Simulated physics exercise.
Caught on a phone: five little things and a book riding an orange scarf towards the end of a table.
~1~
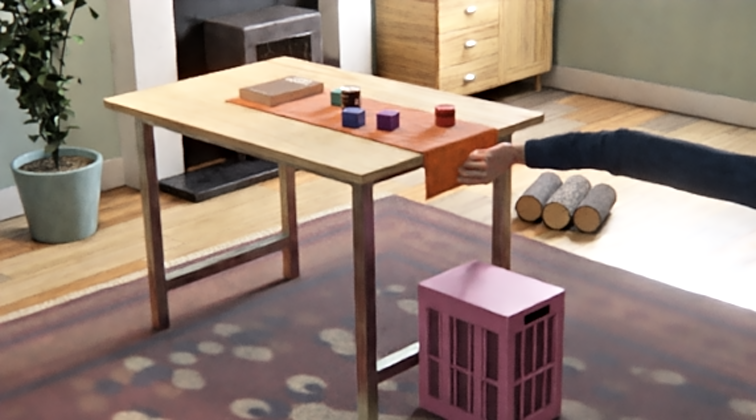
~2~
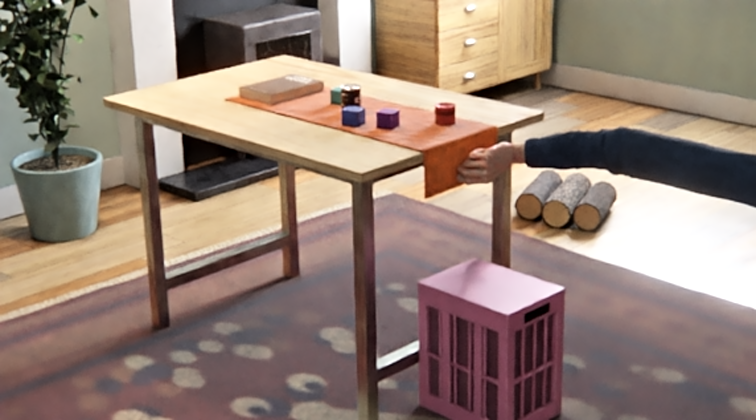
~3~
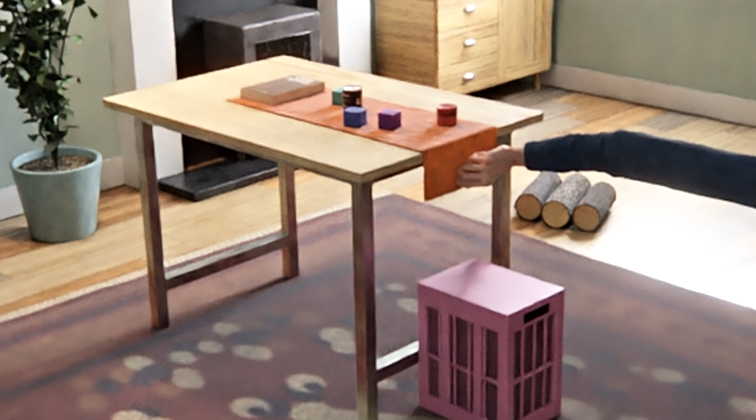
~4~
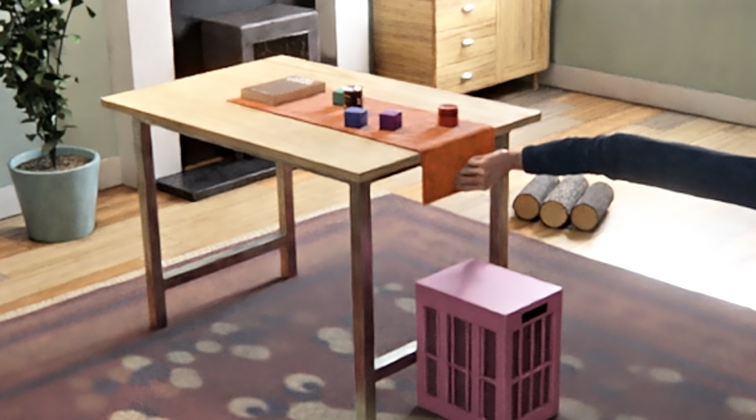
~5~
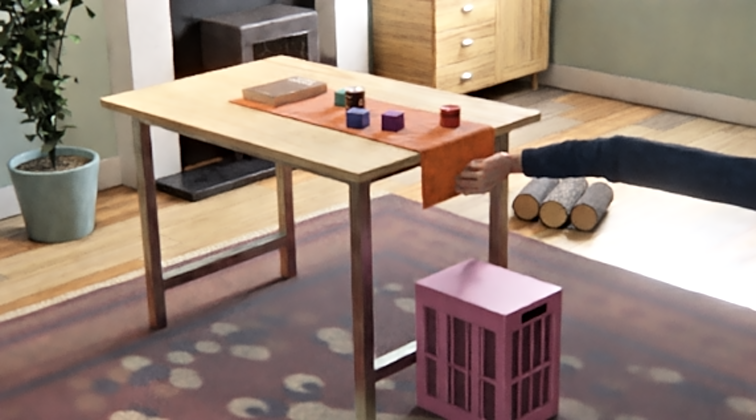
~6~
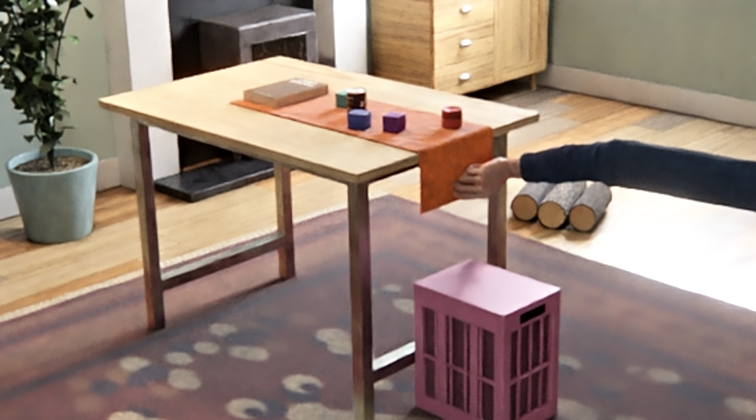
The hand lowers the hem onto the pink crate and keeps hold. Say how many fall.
The count of fallen things is two.
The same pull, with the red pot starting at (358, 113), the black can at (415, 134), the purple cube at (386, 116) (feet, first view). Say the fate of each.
The red pot survives, the black can comes down, the purple cube survives.
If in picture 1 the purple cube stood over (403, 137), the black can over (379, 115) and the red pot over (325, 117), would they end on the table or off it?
The purple cube drops off, the black can holds on, the red pot stays on.
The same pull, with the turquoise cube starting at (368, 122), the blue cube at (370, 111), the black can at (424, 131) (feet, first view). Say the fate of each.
The turquoise cube remains up; the blue cube holds on; the black can goes over.
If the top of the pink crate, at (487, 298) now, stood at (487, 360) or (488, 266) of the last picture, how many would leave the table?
Over the edge go 4 and 1.
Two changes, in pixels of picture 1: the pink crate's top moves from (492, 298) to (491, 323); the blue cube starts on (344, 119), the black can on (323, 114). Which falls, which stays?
The blue cube survives, the black can keeps its place on top.
Early on, hem near (458, 222); all still up.
Midway, hem near (459, 254); red pot gone.
Near the end, hem on the crate; red pot and purple cube gone.
Finally, hem on the crate; red pot and purple cube gone. It carries off two.
